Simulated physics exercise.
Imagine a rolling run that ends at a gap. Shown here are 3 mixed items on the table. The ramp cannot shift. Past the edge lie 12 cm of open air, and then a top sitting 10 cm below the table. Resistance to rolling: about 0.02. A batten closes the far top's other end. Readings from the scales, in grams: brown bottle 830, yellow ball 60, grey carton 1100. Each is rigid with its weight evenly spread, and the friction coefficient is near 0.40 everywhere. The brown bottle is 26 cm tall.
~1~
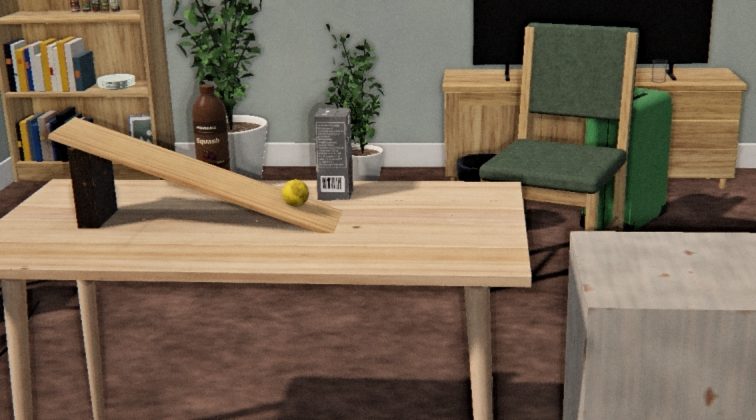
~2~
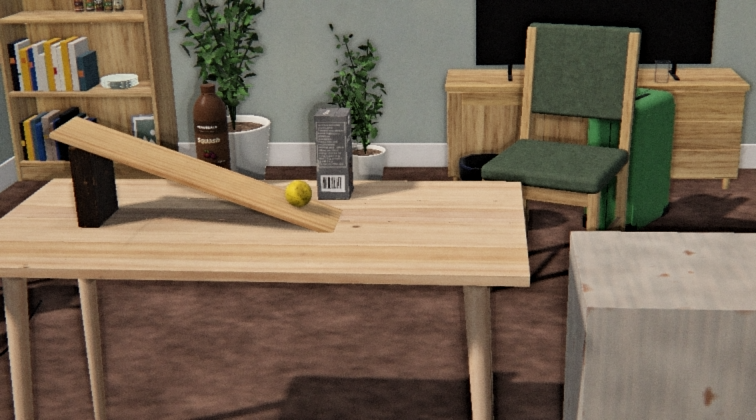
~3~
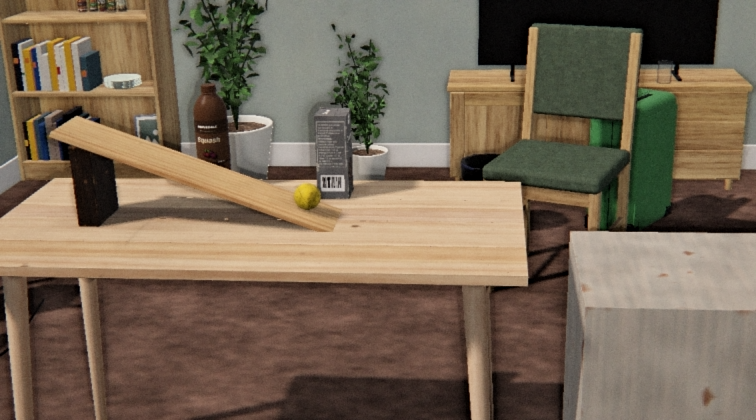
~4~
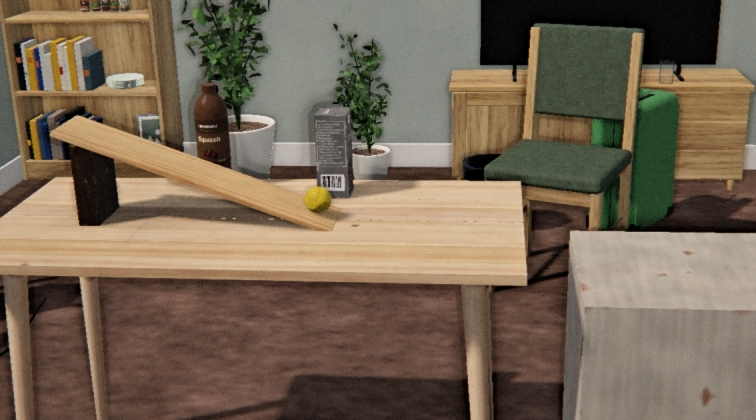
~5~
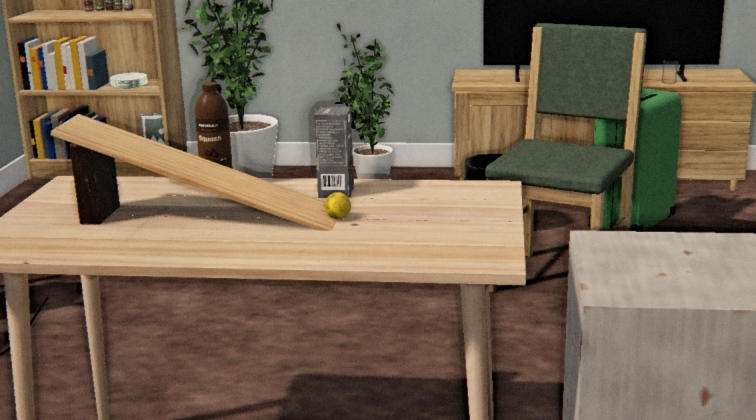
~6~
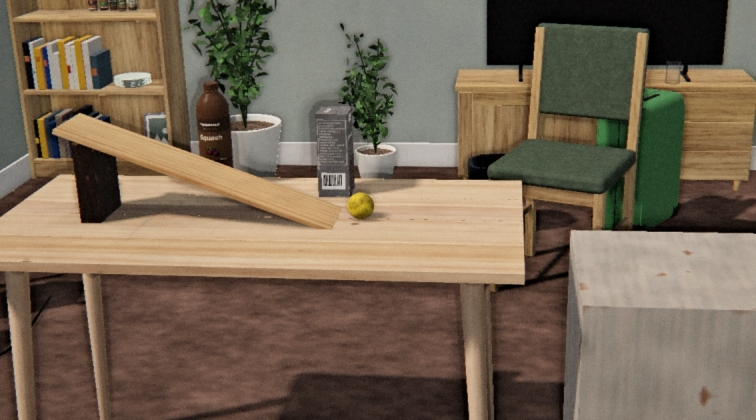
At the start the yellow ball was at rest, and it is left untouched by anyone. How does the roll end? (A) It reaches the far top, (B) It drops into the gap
It drops into the gap (B).
Then, 0.20 s past the last view, 24 cm to the edge; yellow ball near (417, 207).
Then, 0.60 s past the last view, 0 cm past the table's edge; yellow ball near (524, 209).
Then, 0.80 s past the last view, down in the gap; yellow ball near (556, 282).
Then, 1.00 s past the last view, down in the gap.
Finally, down in the gap; the bystanders still in place (within 8 cm).
